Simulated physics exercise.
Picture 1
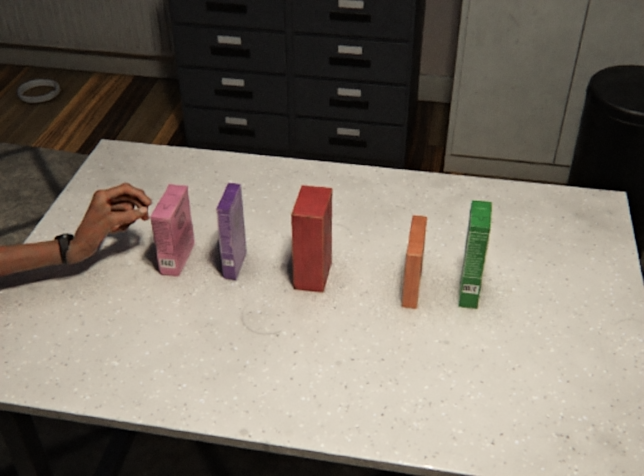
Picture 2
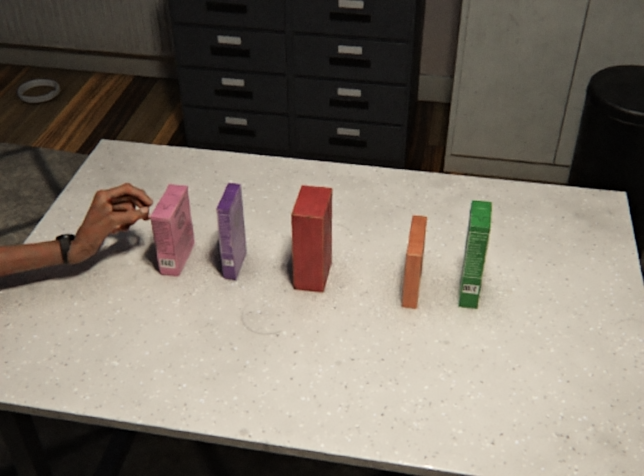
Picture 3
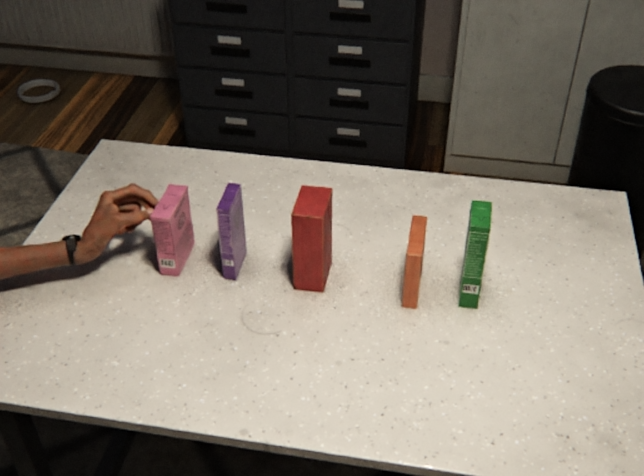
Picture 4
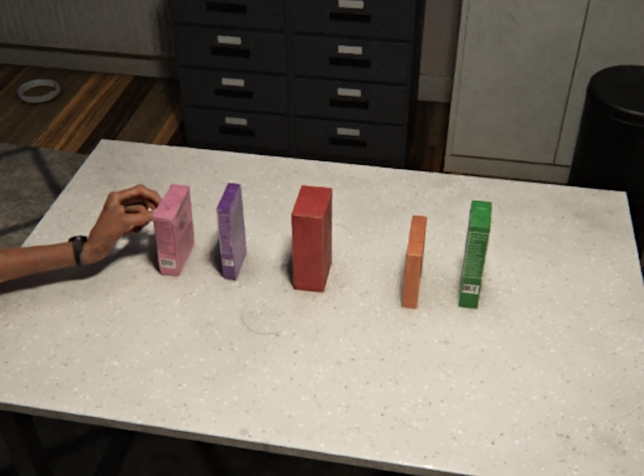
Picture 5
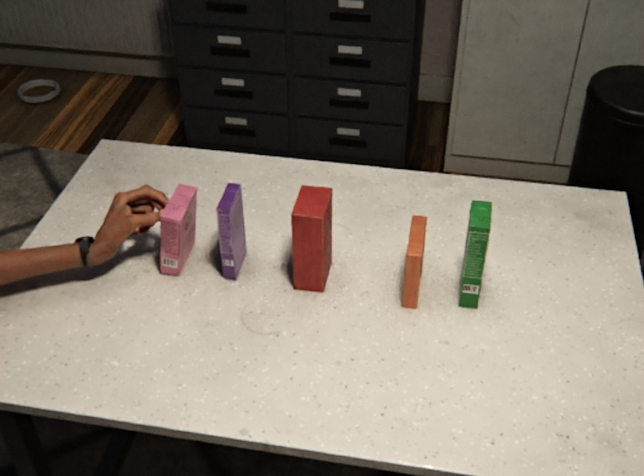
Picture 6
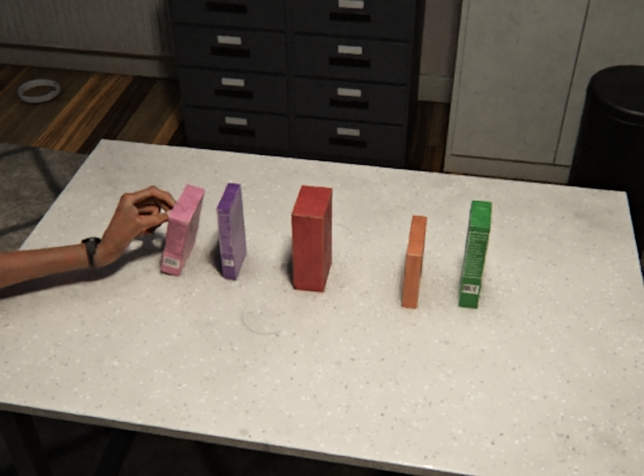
A hand pushing the top of a pink packet, tilting it slightly right beside standing purple, red, orange and green boxes.
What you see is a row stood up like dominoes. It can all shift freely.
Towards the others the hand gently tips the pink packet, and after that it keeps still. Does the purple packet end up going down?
Turns out it is overturned, as it happens.
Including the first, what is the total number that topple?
5 in total.
Then, 0.40 s after the last picture, pink packet 65° over; purple packet tipped 42° from how it was near (264, 241).
Then, 0.90 s after the last picture, pink packet 75° over; purple packet tipped 69° from how it was near (281, 255); red block tipped 66° from how it was; orange block tipped 17° from how it was.
Then, 1.10 s after the last picture, pink packet 75° over; purple packet tipped 70° from how it was near (281, 256); red block on its side; orange block tipped 65° from how it was.
Then, 1.30 s after the last picture, pink packet 75° over; purple packet tipped 70° from how it was near (282, 256); red block on its side; orange block tipped 72° from how it was.
At rest, tipped over on the table, purple packet, red block and orange block. Seen from the same camera at the end, purple packet near (285, 256).
